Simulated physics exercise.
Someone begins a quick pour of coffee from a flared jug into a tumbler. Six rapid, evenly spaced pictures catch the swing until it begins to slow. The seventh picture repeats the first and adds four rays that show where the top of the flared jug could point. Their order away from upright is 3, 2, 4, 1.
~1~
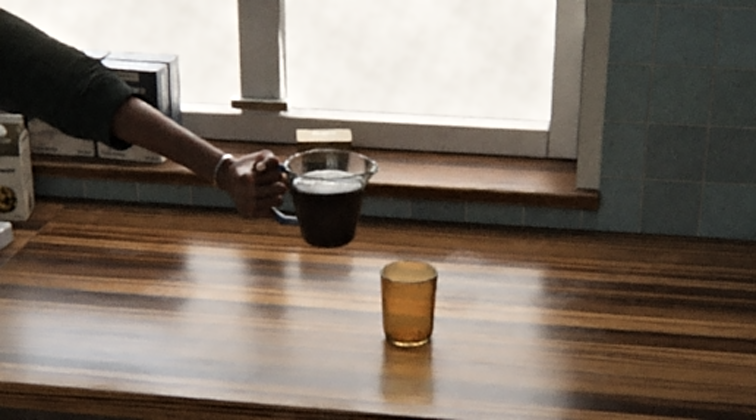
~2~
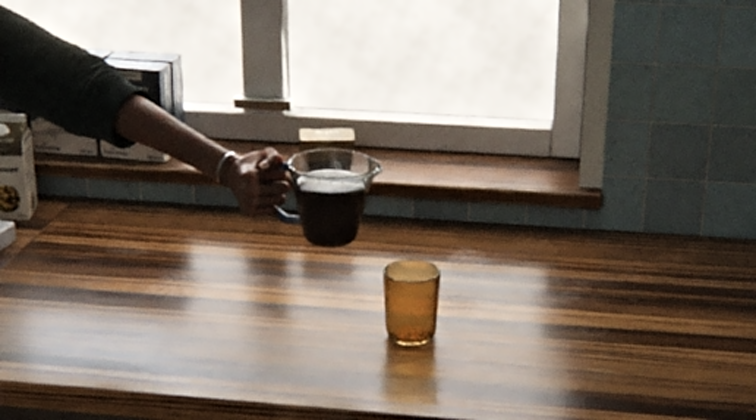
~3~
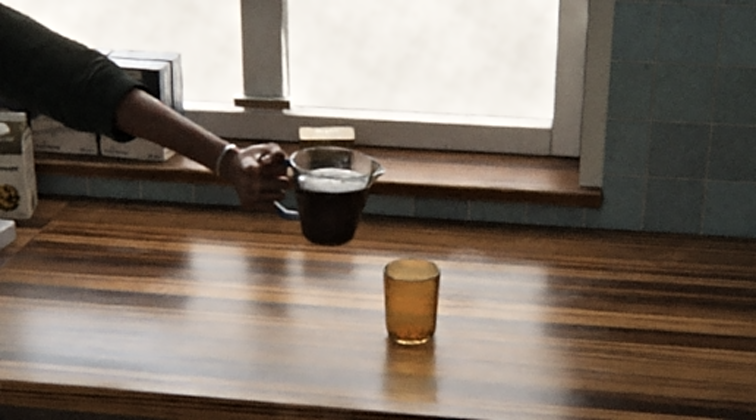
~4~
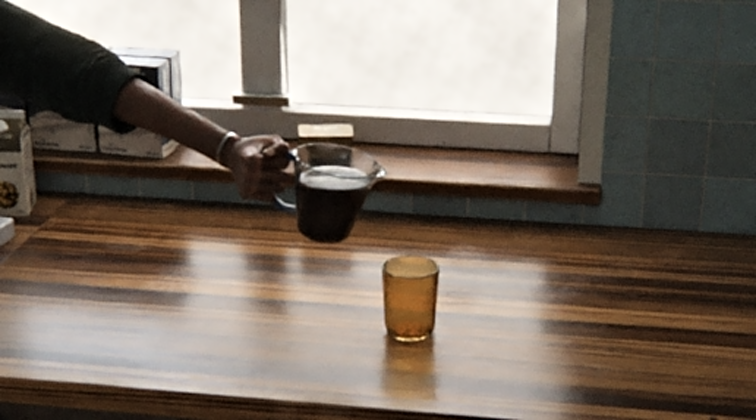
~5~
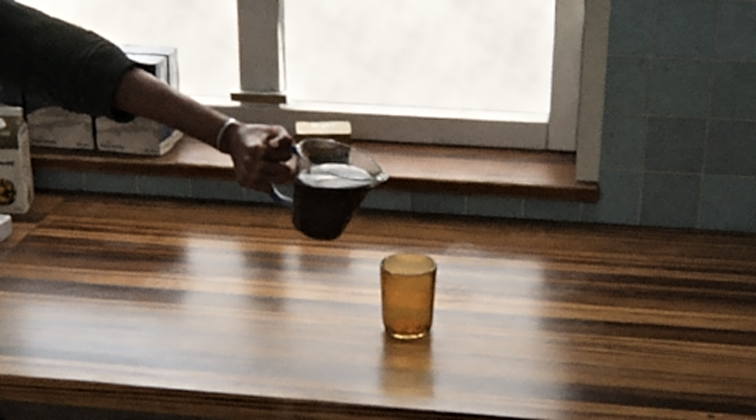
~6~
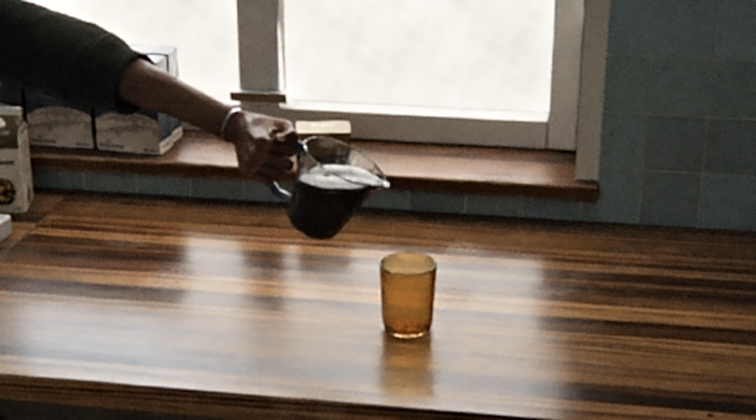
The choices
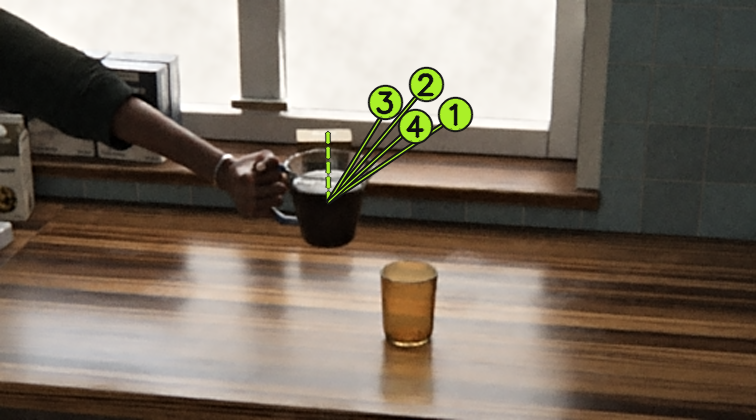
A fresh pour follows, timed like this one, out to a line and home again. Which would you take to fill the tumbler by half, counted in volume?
1.
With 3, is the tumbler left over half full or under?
Under half.
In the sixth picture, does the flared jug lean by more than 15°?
Yes.
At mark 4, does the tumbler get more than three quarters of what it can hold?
No.
On the marked copy, 1 at (442, 125); 2 at (415, 97); 3 at (379, 119); 4 at (401, 136).
With 1, the tumbler ends with about 49 % of what it can hold.
With 2, the tumbler ends with about 18 % of what it can hold.
With 3, the tumbler ends with about 7 % of what it can hold.
With 4, the tumbler ends with about 32 % of what it can hold.
